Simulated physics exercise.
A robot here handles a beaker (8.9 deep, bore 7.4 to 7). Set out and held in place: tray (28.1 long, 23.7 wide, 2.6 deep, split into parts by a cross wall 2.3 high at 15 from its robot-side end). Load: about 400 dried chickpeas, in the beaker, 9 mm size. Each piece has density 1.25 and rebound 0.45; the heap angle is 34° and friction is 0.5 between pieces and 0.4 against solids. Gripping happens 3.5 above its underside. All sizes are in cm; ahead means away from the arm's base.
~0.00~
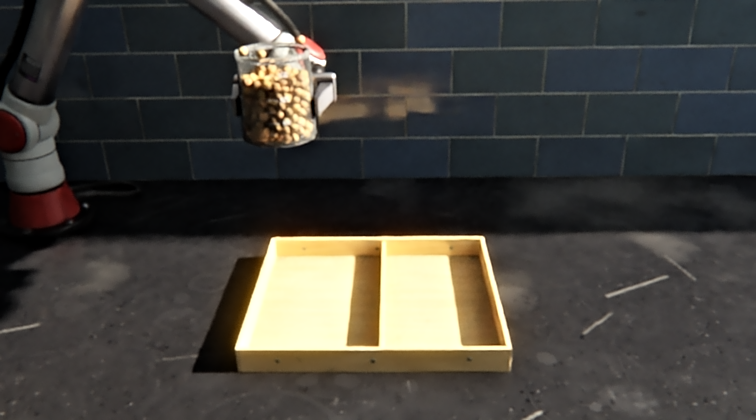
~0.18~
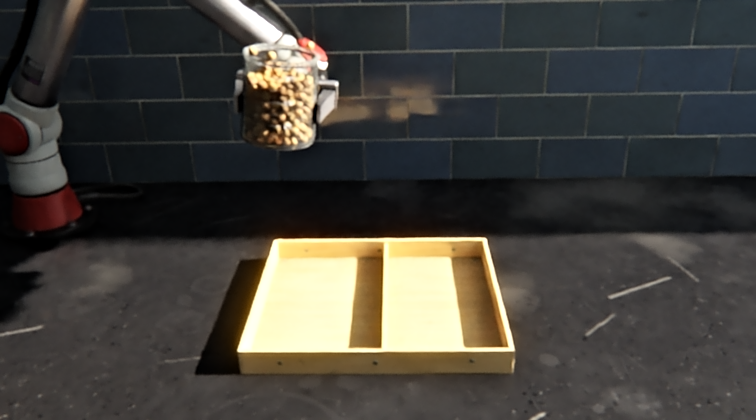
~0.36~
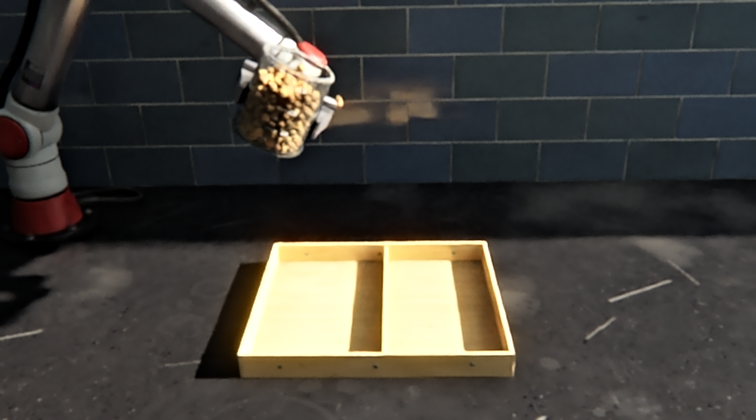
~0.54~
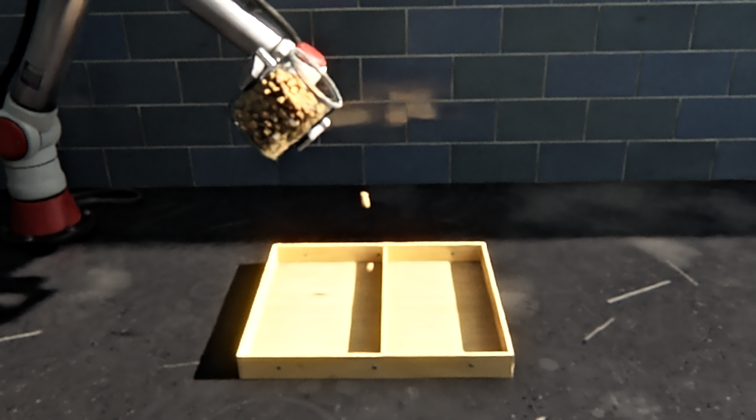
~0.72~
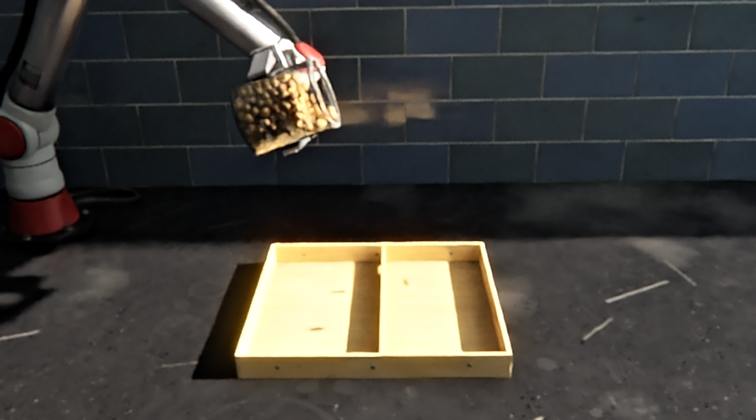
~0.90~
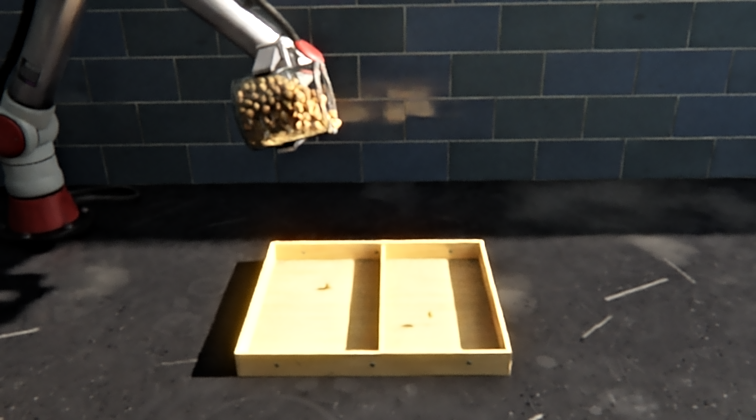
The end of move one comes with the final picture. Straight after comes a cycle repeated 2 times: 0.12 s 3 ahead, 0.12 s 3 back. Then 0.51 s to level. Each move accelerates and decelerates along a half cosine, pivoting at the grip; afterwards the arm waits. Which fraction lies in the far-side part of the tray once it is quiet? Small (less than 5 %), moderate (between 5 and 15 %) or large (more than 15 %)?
Large.
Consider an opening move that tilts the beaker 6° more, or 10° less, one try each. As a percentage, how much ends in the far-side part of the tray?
About 30 per cent for the first try and 10 per cent for the second.
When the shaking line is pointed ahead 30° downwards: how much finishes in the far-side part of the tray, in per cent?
Result: Approx. 15 %.
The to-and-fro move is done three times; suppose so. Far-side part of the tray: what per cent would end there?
I'd expect something close to 30 per cent.
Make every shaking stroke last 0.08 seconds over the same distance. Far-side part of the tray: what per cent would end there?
45 %.
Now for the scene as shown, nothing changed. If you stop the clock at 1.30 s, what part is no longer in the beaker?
About 20 per cent.
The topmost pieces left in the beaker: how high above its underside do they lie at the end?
Around 6.5 cm up.
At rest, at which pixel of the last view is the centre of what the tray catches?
I'd say somewhere near (419, 303) in the final view.
By 1.30 s, tilted 78° forward, highest piece 27 above the table; 312 in the beaker, 50 in the far-side part, 16 in the robot-side part, 19 in flight or on a rim.
By 1.69 s, tilted 26° forward, highest piece 30 above the table; 257 in the beaker, 96 in the far-side part, 41 in the robot-side part, 2 on the table or floor, 1 in flight or on a rim.
By 2.09 s, level, highest piece 29 above the table; 257 in the beaker, 97 in the far-side part, 41 in the robot-side part, 2 on the table or floor.
By 3.14 s, level, highest piece 29 above the table; 257 in the beaker, 97 in the far-side part, 41 in the robot-side part, 2 on the table or floor.
Final count, 257 in the beaker, 97 in the far-side part, 41 in the robot-side part, 2 on the table or floor. That is 24 % in the far-side part of the tray.
